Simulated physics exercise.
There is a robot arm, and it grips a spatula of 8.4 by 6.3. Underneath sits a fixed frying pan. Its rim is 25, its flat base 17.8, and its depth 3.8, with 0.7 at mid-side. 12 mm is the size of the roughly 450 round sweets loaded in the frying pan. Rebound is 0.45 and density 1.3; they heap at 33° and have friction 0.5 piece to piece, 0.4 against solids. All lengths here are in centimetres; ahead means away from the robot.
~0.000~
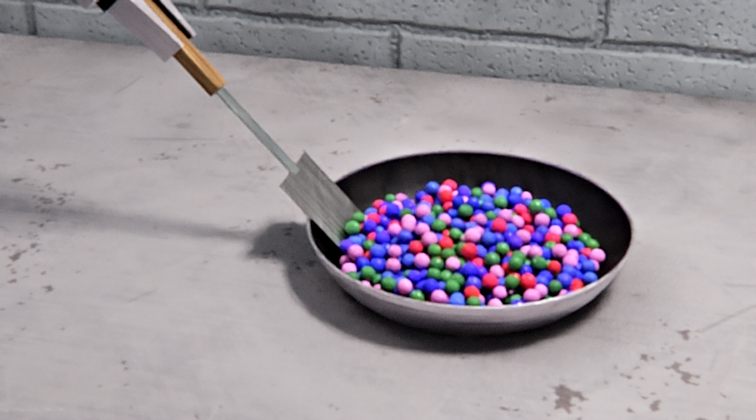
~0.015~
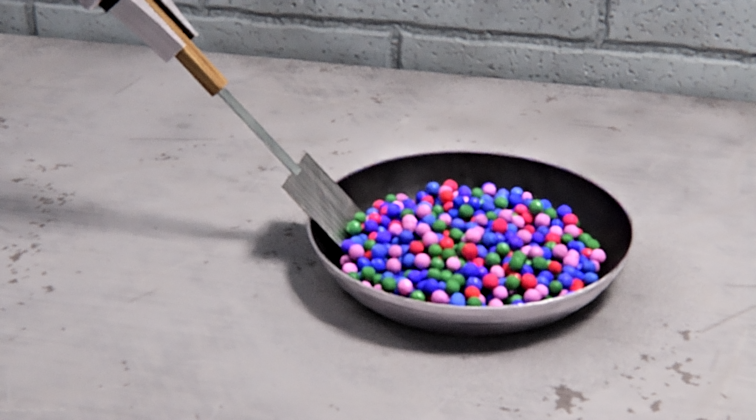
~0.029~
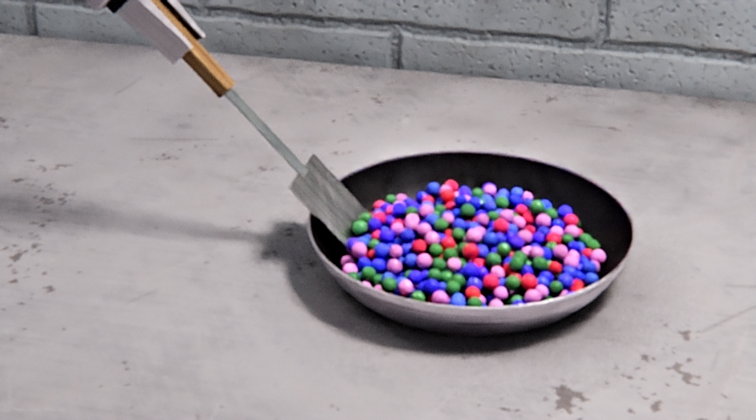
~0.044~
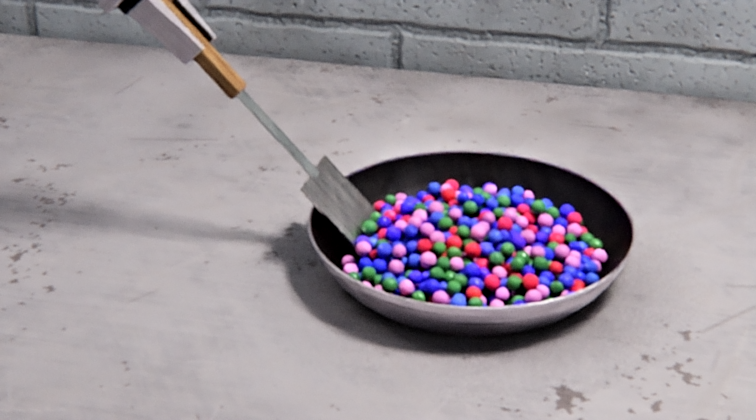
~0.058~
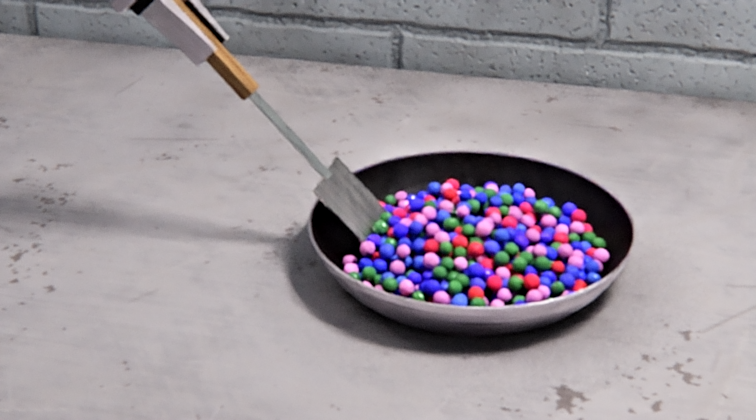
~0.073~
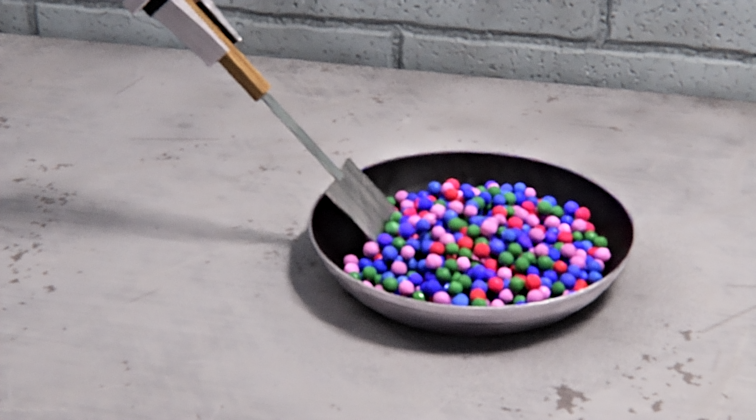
A robot arm slides a spatula slightly rightward into small colourful balls in a frying pan.
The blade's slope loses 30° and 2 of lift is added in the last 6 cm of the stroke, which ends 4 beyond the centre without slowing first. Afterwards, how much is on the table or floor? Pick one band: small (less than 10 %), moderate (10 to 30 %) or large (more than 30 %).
Small.
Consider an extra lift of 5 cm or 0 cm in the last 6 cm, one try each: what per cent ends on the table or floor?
Try one gives about 0 in a hundred, try two about 0 in a hundred.
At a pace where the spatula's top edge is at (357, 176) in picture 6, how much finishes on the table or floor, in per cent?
Share: Roughly 0 %.
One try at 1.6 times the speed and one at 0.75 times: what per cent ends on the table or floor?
Around 5 per cent, then around 0 per cent, would end on the table or floor.
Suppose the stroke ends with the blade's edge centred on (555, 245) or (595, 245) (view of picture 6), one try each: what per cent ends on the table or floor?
About 0 and 10 per cent.
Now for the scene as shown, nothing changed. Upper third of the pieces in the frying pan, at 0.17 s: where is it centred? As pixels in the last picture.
(503, 234).
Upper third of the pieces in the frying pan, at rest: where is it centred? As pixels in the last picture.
Pixel estimate: About (558, 239).
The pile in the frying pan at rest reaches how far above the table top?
Roughly 5.0 centimetres.
After 0.12 s, sloping 45°, highest piece 5 above the table; 447 in the frying pan.
After 0.17 s, sloping 32°, highest piece 6 above the table; 447 in the frying pan.
After 0.39 s, sloping 17°, highest piece 5 above the table; 447 in the frying pan.
After 1.44 s, sloping 17°, highest piece 5 above the table; 447 in the frying pan.
At rest, 447 in the frying pan. That is 0 % on the table or floor.
